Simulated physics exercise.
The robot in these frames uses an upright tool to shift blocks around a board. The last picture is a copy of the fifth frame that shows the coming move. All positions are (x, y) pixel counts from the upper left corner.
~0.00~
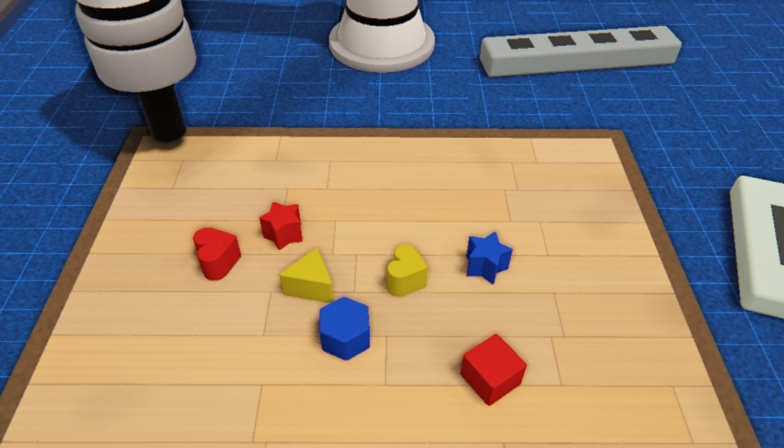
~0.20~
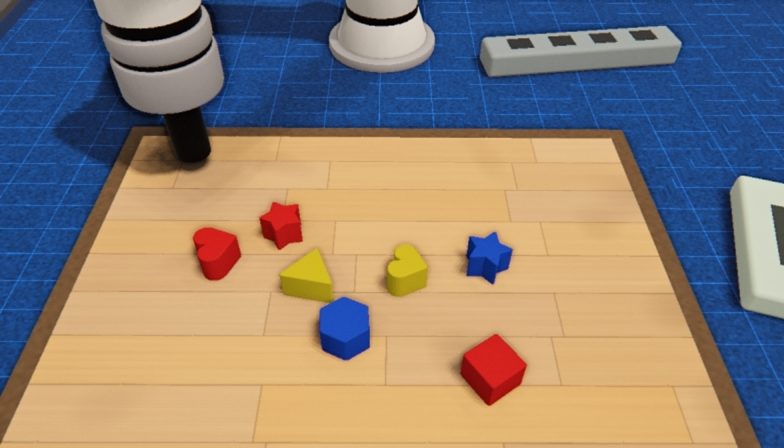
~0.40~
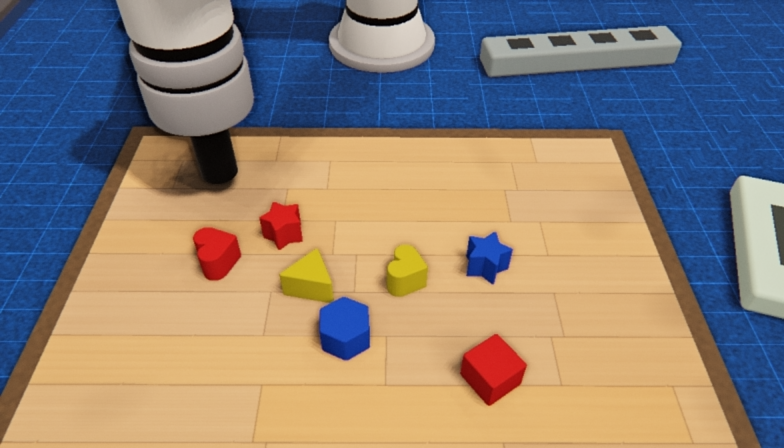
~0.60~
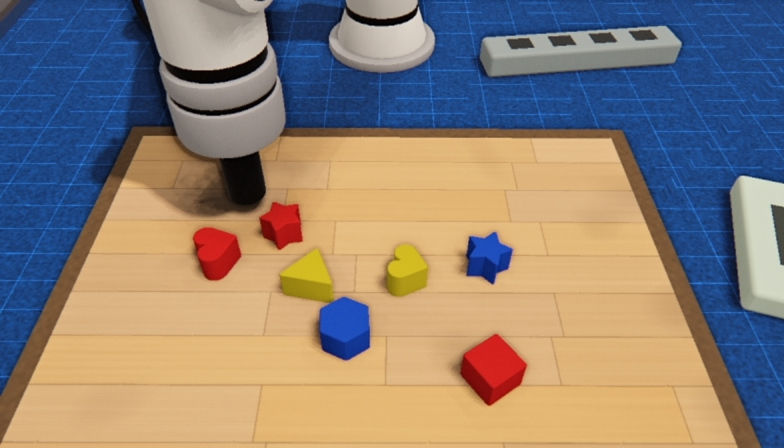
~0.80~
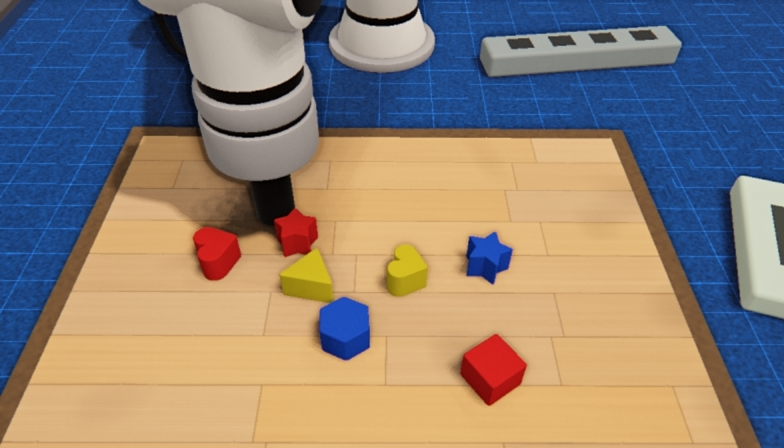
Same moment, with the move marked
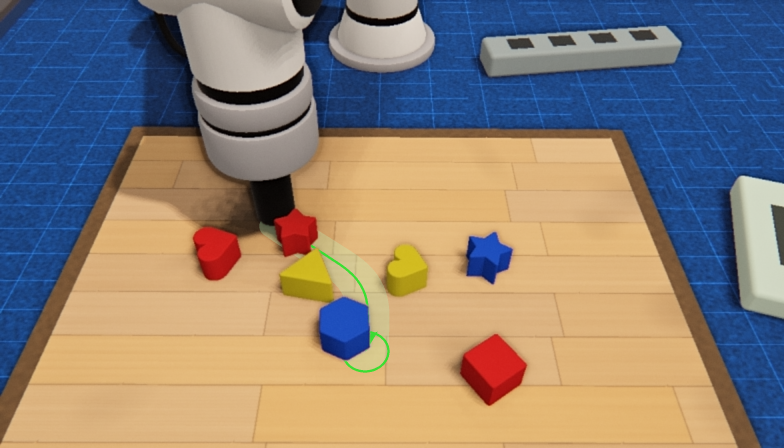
A white robot arm with a black upright tool moves from the top left corner of a wooden board diagonally down and right, toward the scattered red, yellow and blue blocks. It reaches the red star and nudges it slightly right, closer to the yellow triangle, while the other blocks stay still.
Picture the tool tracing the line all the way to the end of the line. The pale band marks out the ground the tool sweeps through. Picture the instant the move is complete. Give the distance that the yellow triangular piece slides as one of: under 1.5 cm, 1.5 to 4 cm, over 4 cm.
Ends 1.5 to 4 cm away.
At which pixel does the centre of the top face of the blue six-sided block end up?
In the picture, that point is around (325, 361).
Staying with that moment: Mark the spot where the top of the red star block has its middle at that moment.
At roughly (407, 326).
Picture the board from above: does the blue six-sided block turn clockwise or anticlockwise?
My prediction: CW.
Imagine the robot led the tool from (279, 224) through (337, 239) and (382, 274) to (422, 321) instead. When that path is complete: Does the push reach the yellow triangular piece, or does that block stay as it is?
The yellow triangular piece will not stay where it is.
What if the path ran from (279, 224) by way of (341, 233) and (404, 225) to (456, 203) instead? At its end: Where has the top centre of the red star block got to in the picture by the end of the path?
The middle of its top is at (334, 238).
The drawn path runs from (279, 224) through (324, 254) and (364, 292) to (366, 351).
The first path, step by step. One third of the way, tool (323, 242); red star block (344, 255); yellow triangular piece (318, 281), turned 55° clockwise.
Two thirds of the way, tool (364, 282); red star block (390, 296); yellow triangular piece (323, 286), turned 85° clockwise; yellow heart block (416, 266), turned 40° anticlockwise.
At the end, tool (365, 340); red star block (407, 326), turned 55° anticlockwise; yellow triangular piece (321, 291), turned 115° clockwise; blue six-sided block (325, 361), turned 35° clockwise; yellow heart block (416, 266), turned 40° anticlockwise.
